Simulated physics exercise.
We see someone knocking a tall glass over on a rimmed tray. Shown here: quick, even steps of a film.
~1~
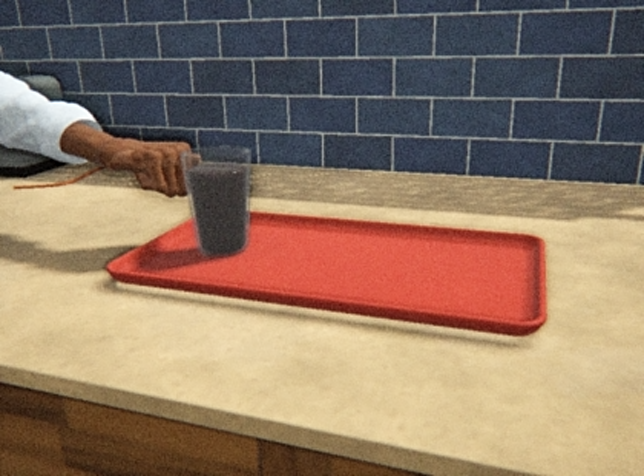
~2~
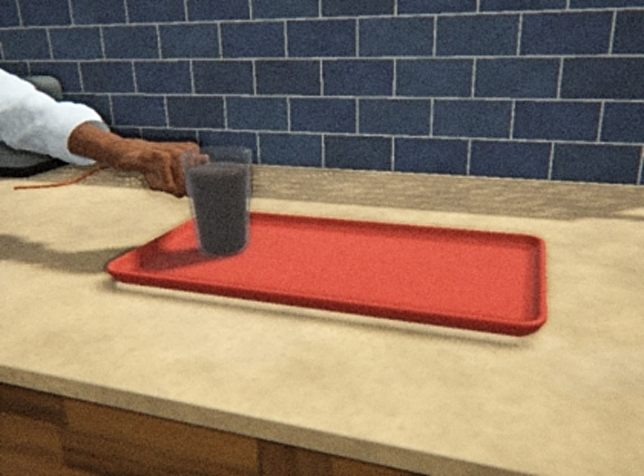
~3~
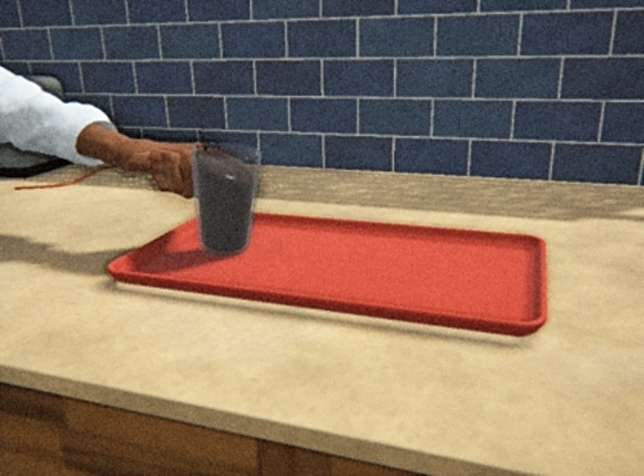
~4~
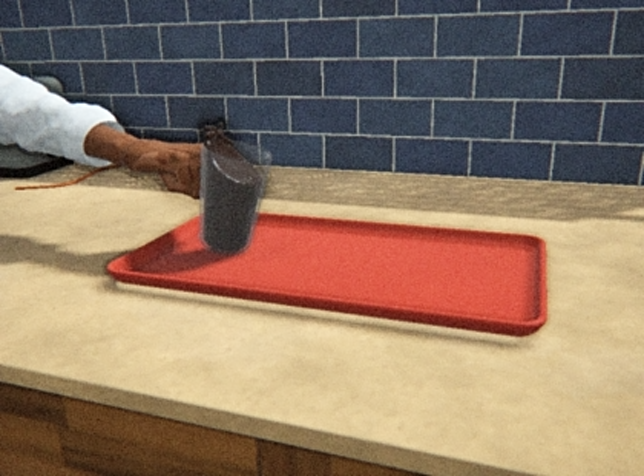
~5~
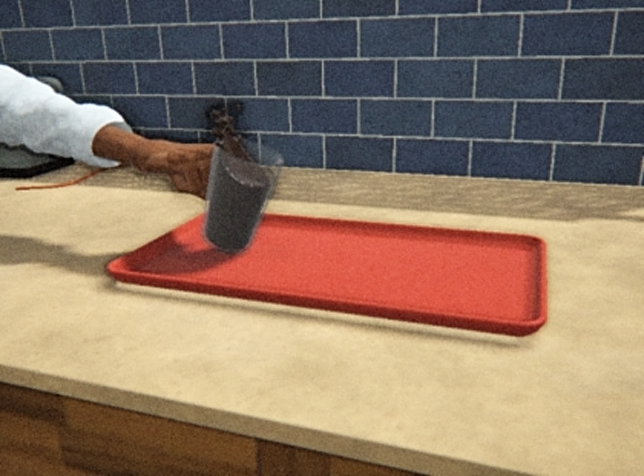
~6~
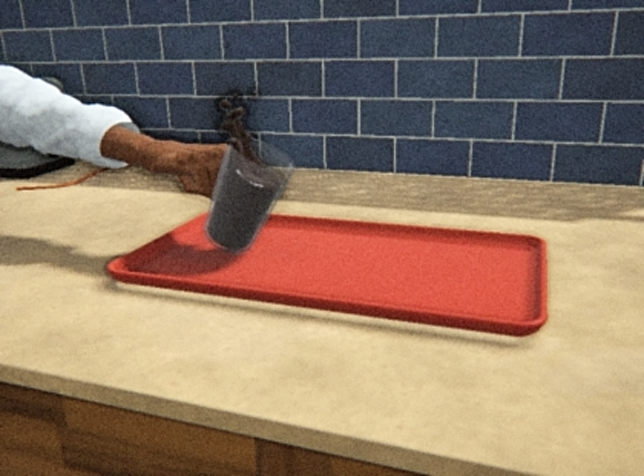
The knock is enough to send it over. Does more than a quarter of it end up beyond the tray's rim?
Over a quarter slops off.
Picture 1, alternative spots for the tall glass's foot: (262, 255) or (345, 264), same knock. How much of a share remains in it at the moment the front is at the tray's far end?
Around 50 per cent first, then around 70 per cent.
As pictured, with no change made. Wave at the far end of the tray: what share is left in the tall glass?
Near 45 in a hundred.
A moment on, the tall glass lies on its side and 91 per cent is in the glass, 0 on the tray and 9 above or beyond its rim.
Next, the tall glass lies on its side and 46 per cent is in the glass, 40 on the tray and 14 above or beyond its rim.
Then the tall glass lies on its side and 25 per cent is in the glass, 55 on the tray and 20 above or beyond its rim.
Later the tall glass lies on its side and 13 per cent is in the glass, 39 on the tray and 48 above or beyond its rim.
Finally, 53 per cent is held by tray and glass, 47 is off the tray.
